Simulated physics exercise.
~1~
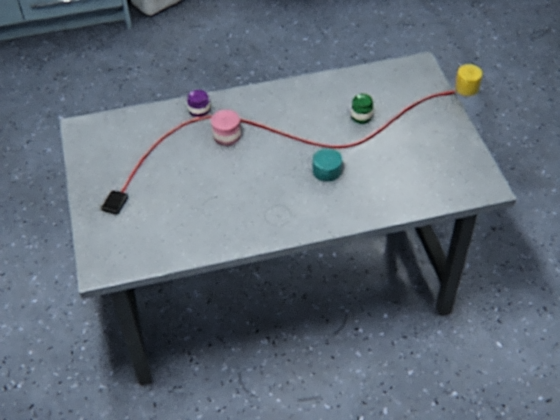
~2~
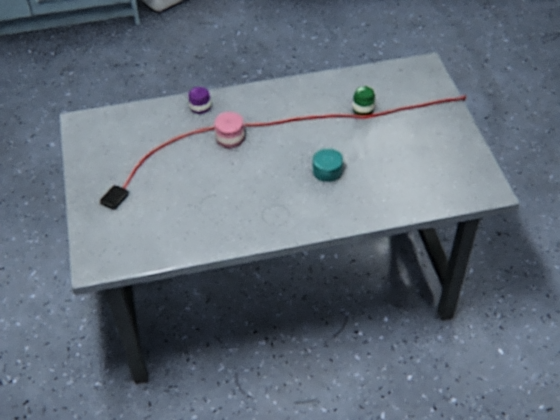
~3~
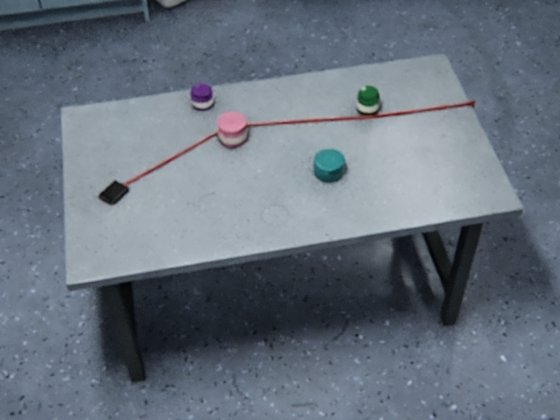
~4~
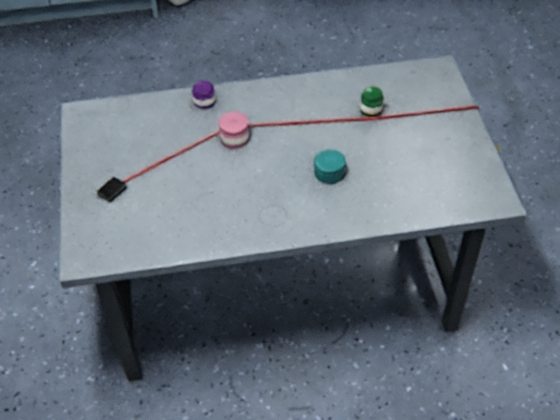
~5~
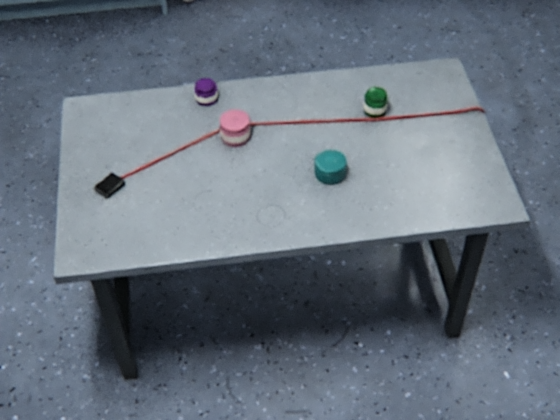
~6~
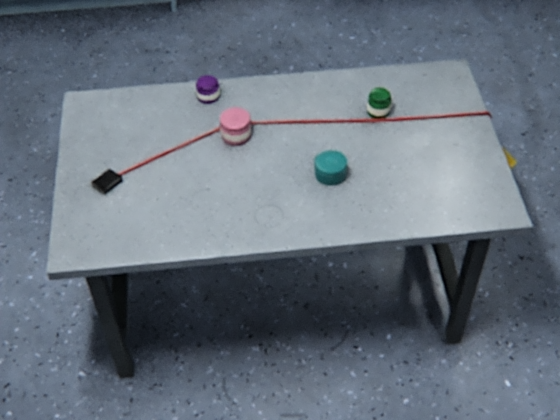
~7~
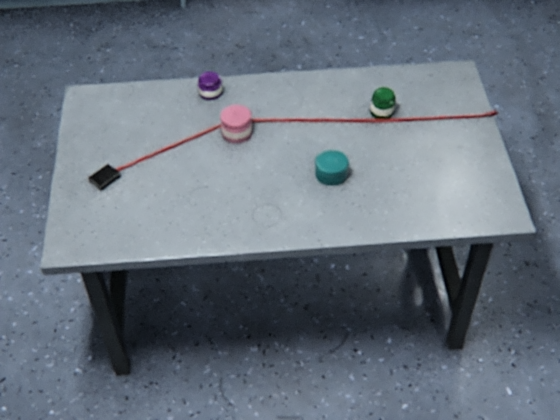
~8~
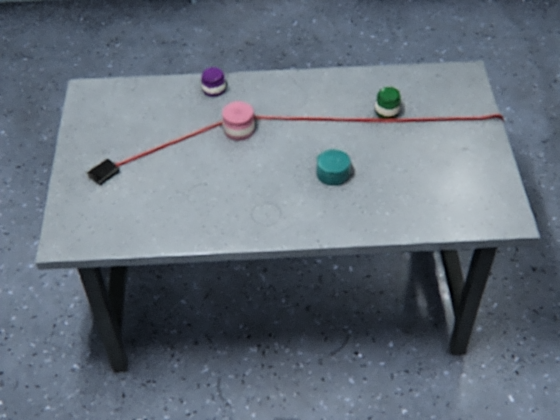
A grey lab table stands on a speckled floor, seen from above at an angle that drifts slightly sideways. A thin red cable runs from a black phone on the left to a yellow speaker at the right edge, curving past a pink canister, with a purple jar behind, a green jar toward the back right and a teal tub nearer the middle. The speaker drops over the edge, pulling the cable tight against the pink canister. Later, a bit of yellow shows briefly beyond the right edge. The canister and both jars stay on top, as do the tub and phone, with the cable stretched to the edge.
